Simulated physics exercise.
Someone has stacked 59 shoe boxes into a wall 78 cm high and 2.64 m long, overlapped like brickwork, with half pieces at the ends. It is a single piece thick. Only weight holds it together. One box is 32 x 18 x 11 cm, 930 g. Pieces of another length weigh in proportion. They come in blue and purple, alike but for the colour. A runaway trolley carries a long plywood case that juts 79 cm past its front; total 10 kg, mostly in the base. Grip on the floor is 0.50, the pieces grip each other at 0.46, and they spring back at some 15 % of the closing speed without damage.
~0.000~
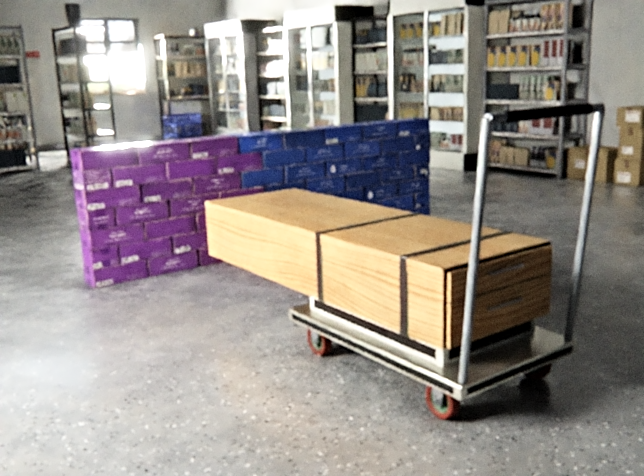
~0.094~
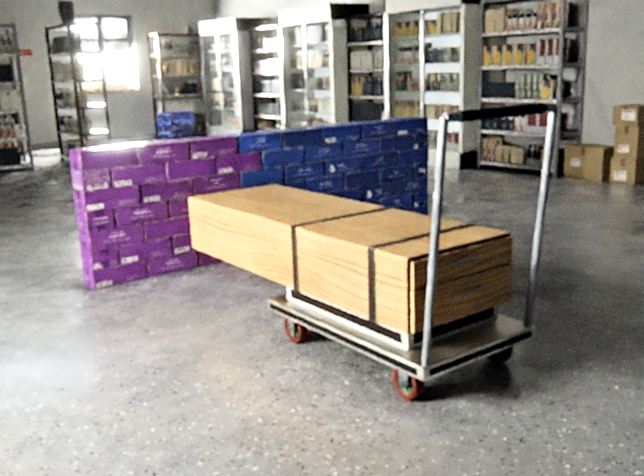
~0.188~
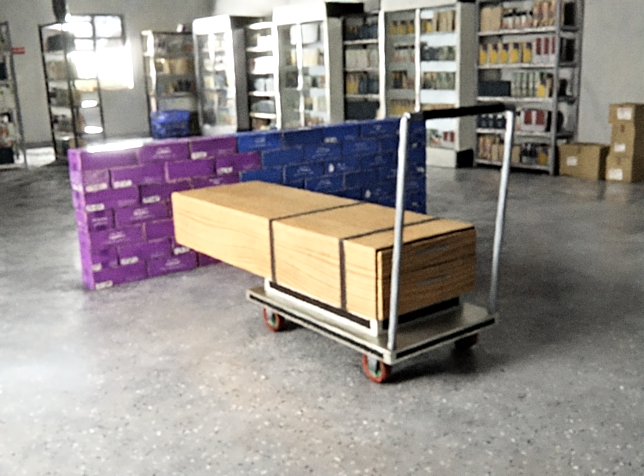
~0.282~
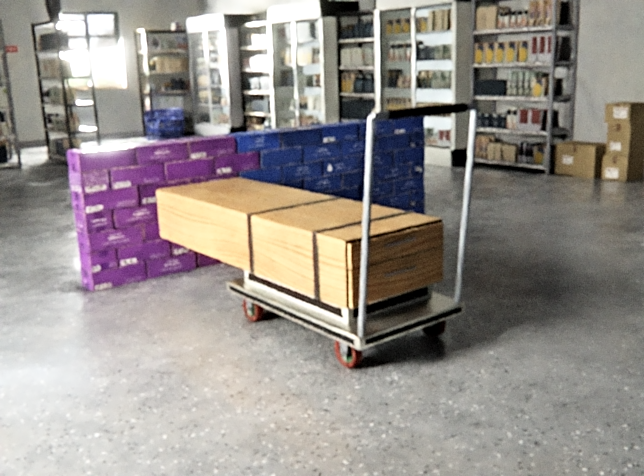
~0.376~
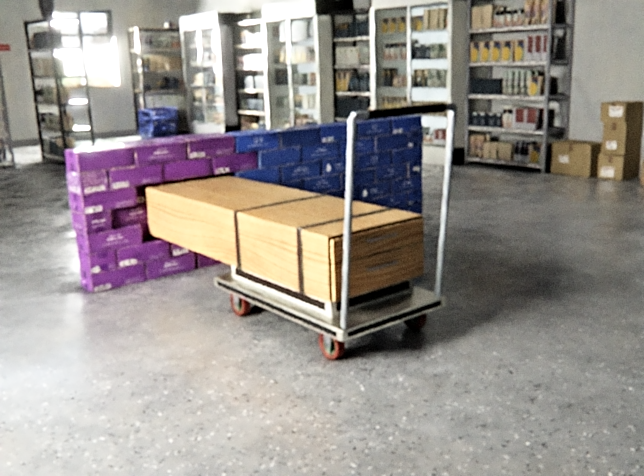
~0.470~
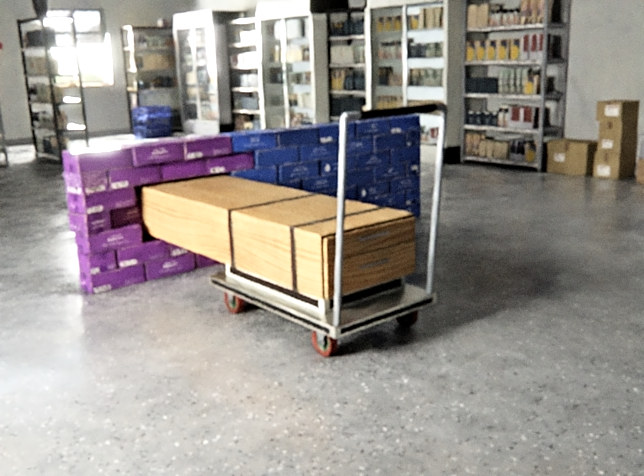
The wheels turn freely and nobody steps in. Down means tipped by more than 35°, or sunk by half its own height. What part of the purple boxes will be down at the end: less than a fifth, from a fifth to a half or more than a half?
Over a half of them.
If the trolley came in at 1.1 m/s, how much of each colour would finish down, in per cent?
In that case purple 0, blue 0 per cent.
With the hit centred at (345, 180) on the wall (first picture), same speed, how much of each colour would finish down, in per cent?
Then purple 10, blue 70 per cent.
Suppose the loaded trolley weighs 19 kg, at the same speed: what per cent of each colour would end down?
In that case purple 80, blue 10 per cent.
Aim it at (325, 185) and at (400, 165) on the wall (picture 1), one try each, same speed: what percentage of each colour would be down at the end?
Purple 10 then 0, blue 50 then 50 per cent.
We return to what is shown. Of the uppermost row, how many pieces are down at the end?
5 of them.
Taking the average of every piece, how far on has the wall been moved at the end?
Roughly 20 cm.
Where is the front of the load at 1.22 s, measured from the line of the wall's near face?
About 15 cm past it.
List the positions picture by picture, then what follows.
In the first picture (pixels give the middle of a visible side; the camera moves round a little), load (211, 219) 68 cm short of the wall; top purple box (165, 153); top blue box (305, 139); none has stirred.
Load (194, 214) 47 cm short of the wall; top purple box (164, 153), in the second picture.
Load (178, 209) 27 cm short of the wall; top purple box (164, 153), in the third picture.
Load (162, 205) 7 cm short of the wall; top purple box (163, 154), in the fourth picture.
Load (151, 203) 6 cm into the wall's line; top purple box (162, 154) 4° from how it stood; movement in 14 of them, in the fifth picture.
Load (145, 202) 13 cm into the wall's line; top purple box (160, 154) 32 mm from its place; top blue box (299, 137); movement in 22 of them, in the sixth picture.
After 0.66 s, load 17 cm past the wall's line, still rolling; none of the 24 purple boxes down (0 of 59 in all colours); top purple box 7° from how it stood; top blue box 6° from how it stood.
After 1.02 s, load 16 cm past the wall's line, still rolling; 6 of the 24 purple boxes down (6 of 59 in all colours); top purple box 33° from how it stood, 59 mm lower; top blue box 30° from how it stood.
After 1.22 s, load 15 cm past the wall's line, still rolling; 17 of the 24 purple boxes down (21 of 59 in all colours); top purple box 53° from how it stood, 33 cm lower; top blue box 60° from how it stood, 17 cm lower.
After 1.48 s, load 14 cm past the wall's line, stopped; 17 of the 24 purple boxes down (21 of 59 in all colours); top purple box upside down; top blue box on its side.
In the end (2.1 s), load 14 cm past the wall's line, stopped; 17 of the 24 purple boxes down (21 of 59 in all colours); top purple box upside down; top blue box upside down. That is 71 per cent. From the last view, middles, top purple box near (90, 225), top blue box near (307, 213).
